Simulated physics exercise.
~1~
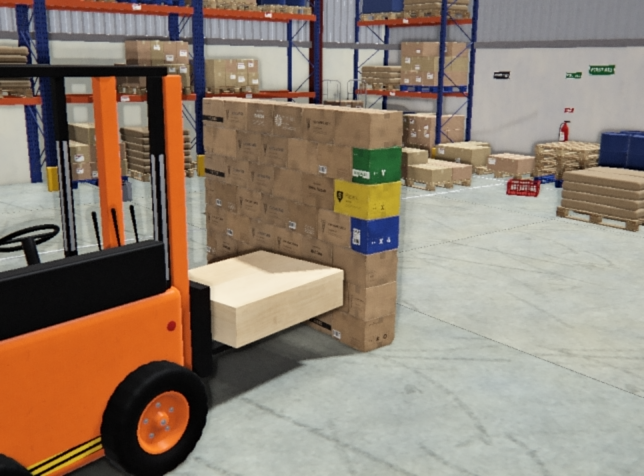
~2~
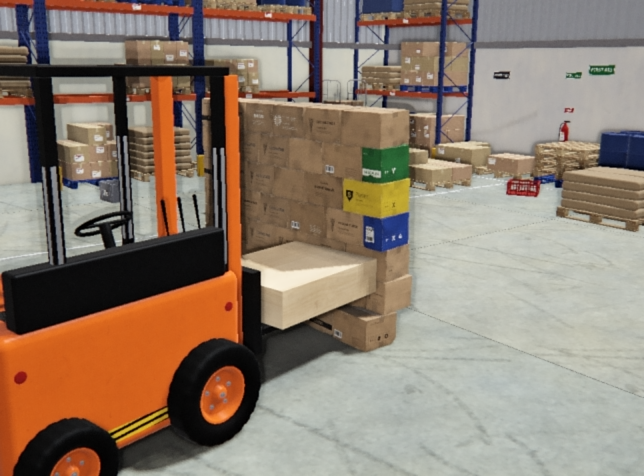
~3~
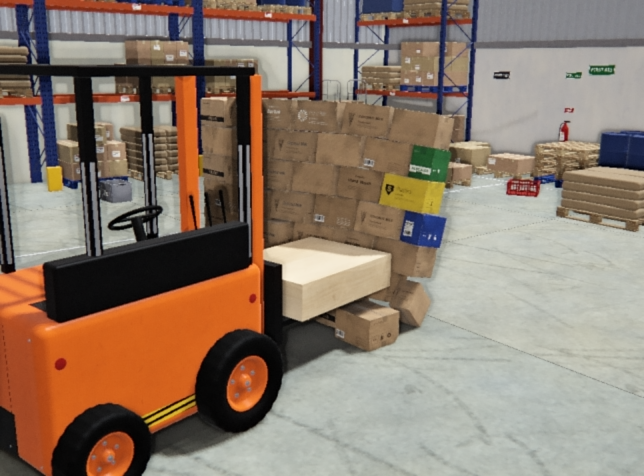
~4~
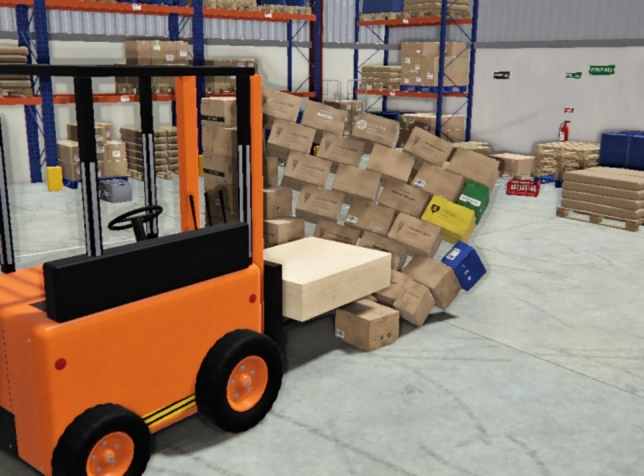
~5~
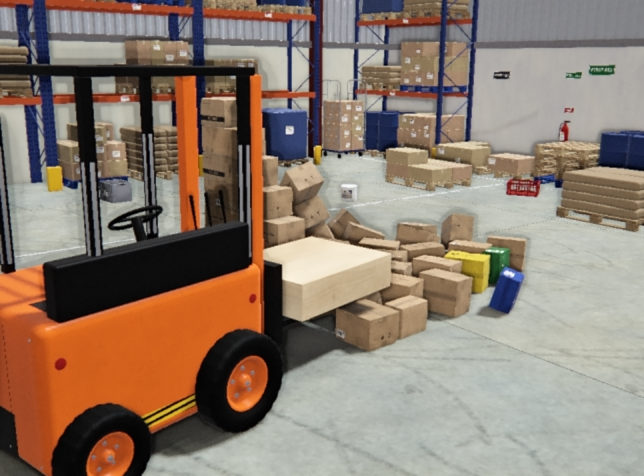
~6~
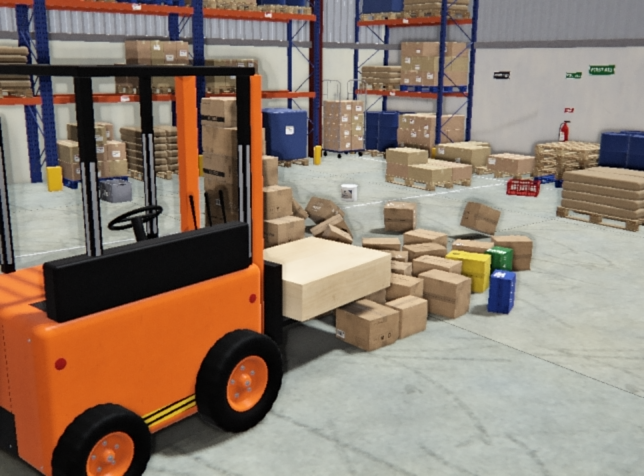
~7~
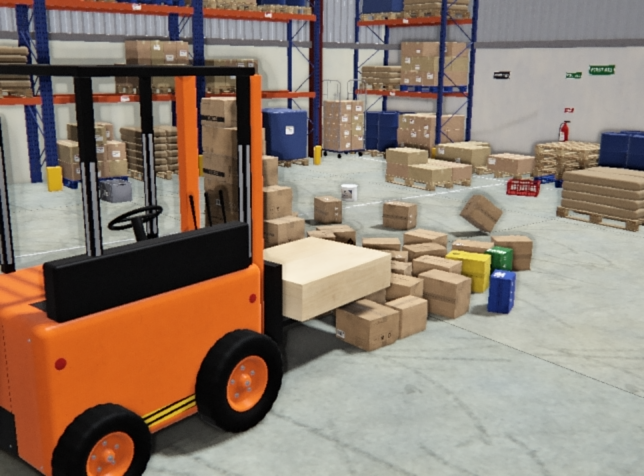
We see an orange forklift in a warehouse push a pale case into a wall of brown cartons, then stop as the wall leans right and collapses, leaving many cartons, including the green, yellow and blue ones, heaped on the floor while some at the left still stand.
